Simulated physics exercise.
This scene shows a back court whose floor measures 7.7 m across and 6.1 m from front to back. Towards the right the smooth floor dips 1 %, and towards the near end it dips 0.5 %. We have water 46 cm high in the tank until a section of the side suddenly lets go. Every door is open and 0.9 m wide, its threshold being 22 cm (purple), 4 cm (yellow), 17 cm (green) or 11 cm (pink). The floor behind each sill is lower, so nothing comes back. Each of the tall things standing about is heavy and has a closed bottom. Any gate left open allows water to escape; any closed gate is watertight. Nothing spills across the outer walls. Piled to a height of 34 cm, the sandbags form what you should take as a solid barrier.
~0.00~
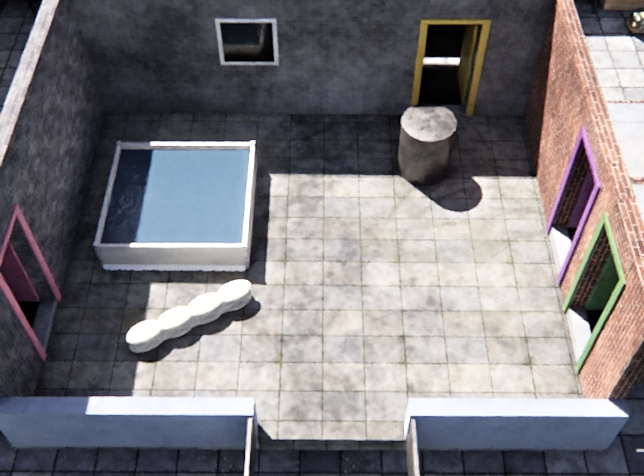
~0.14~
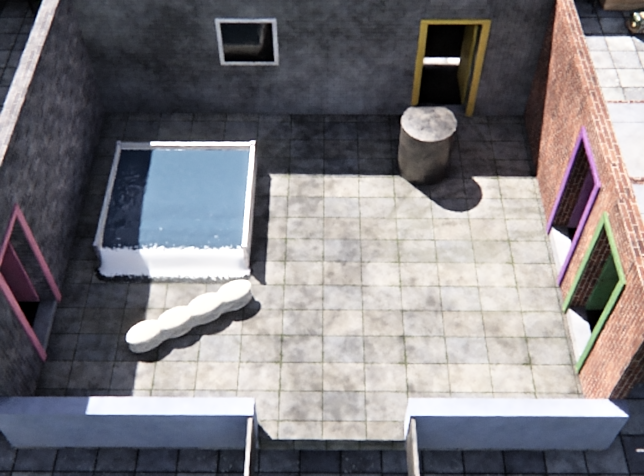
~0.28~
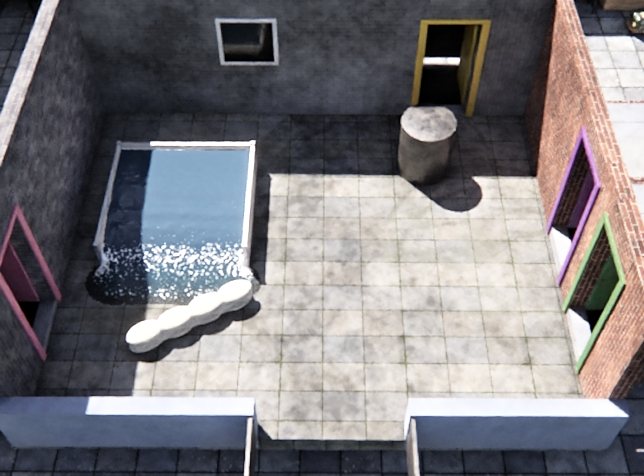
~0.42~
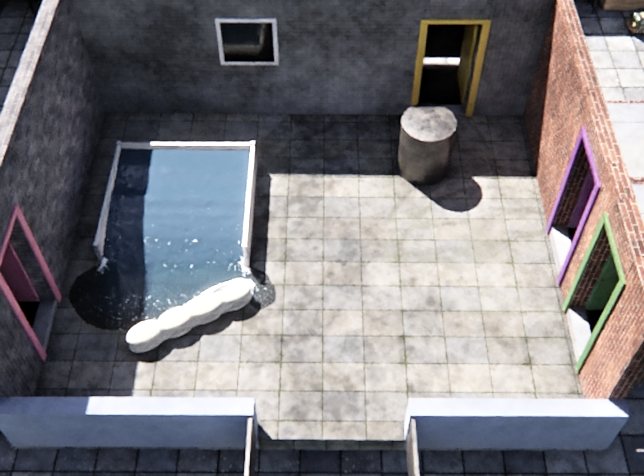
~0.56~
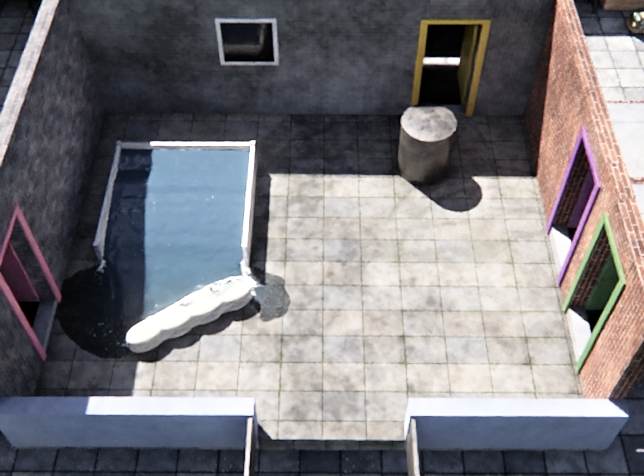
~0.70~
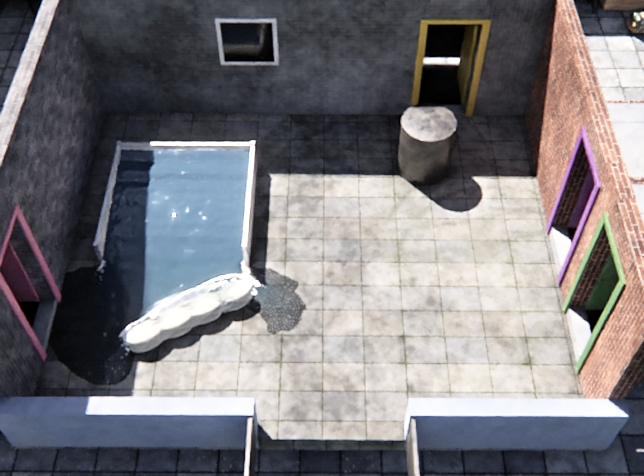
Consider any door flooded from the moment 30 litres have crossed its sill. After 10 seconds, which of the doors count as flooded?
Purple door: Not flooded; yellow door: Not flooded; green door: Not flooded; pink door: Flooded.
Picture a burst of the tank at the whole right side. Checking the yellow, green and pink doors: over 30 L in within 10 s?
Yellow beyond, green short, pink short.
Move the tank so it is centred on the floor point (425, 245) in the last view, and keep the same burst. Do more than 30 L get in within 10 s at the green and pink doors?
For the green door, the amount is acceptable; for the pink door, the amount is acceptable.
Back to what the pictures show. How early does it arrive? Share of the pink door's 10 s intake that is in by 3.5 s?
Roughly 85%.
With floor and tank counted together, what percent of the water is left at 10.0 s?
Some 88 in a hundred.
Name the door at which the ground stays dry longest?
That would be the yellow door.
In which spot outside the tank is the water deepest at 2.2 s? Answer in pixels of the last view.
It's at about (33, 408) in the last picture.
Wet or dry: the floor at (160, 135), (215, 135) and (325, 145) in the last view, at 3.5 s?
The first point is not yet hit, the second is not yet hit and the third is not yet hit.
After 1.4 s water covers 15 % of the floor and is deepest (38 cm) near (30, 420); purple door not reached, yellow door not reached, green door not reached, pink door 11 cm at the sill, 0 L in.
After 2.2 s water covers 25 % of the floor and is deepest (38 cm) near (33, 408); purple door not reached, yellow door not reached, green door not reached, pink door 29 cm at the sill, 51 L in.
After 3.5 s water covers 50 % of the floor and is deepest (26 cm) near (30, 420); purple door not reached, yellow door not reached, green door not reached, pink door 21 cm at the sill, 158 L in.
After 6.0 s water covers 60 % of the floor and is deepest (14 cm) near (556, 303); purple door 6 cm at the sill, 0 L in, yellow door not reached, green door 13 cm at the sill, 0 L in, pink door 9 cm at the sill, 189 L in.
After 10.0 s water covers 75 % of the floor and is deepest (10 cm) near (581, 424); purple door 8 cm at the sill, 0 L in, yellow door 5 cm at the sill, 0 L in, green door 9 cm at the sill, 1 L in, pink door 7 cm at the sill, 189 L in.
